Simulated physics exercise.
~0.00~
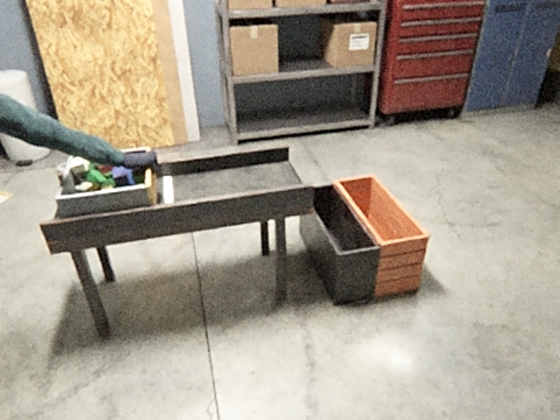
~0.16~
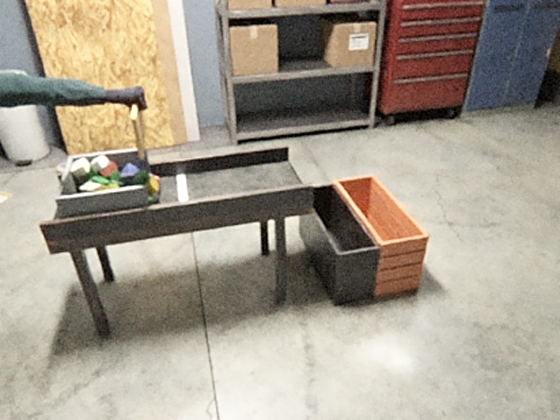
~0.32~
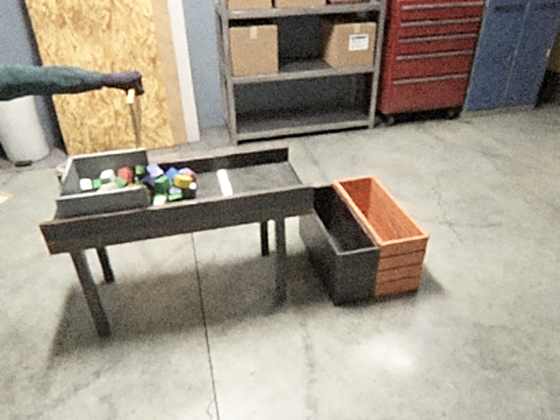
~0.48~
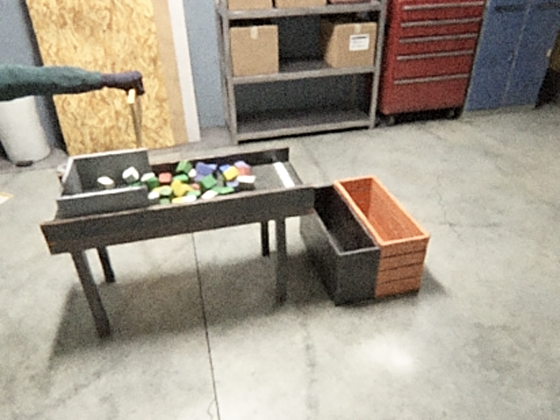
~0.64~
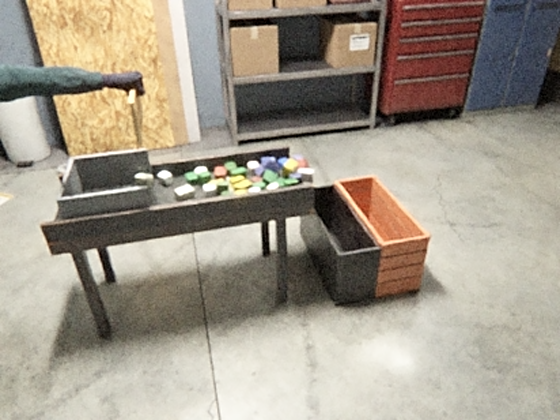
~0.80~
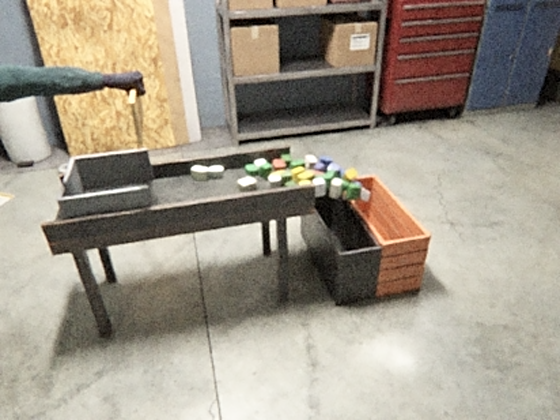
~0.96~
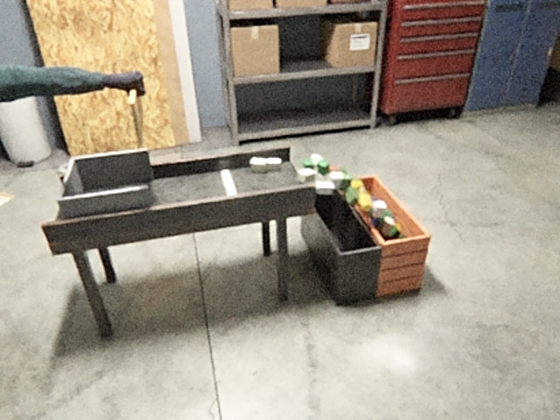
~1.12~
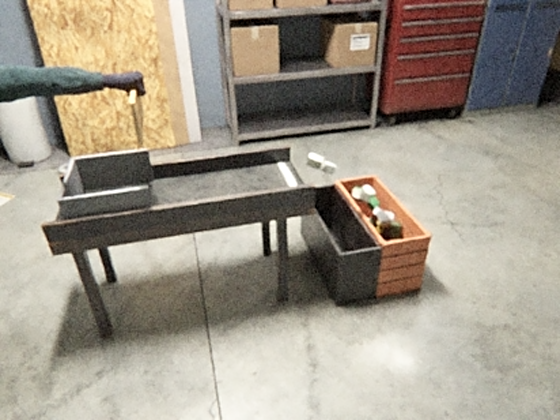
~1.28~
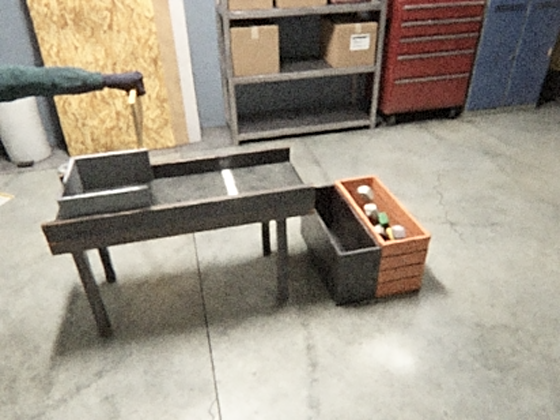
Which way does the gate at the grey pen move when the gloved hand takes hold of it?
The gate moves up, lifted by the gloved hand, and it stays raised while the bricks ride away on the belt.
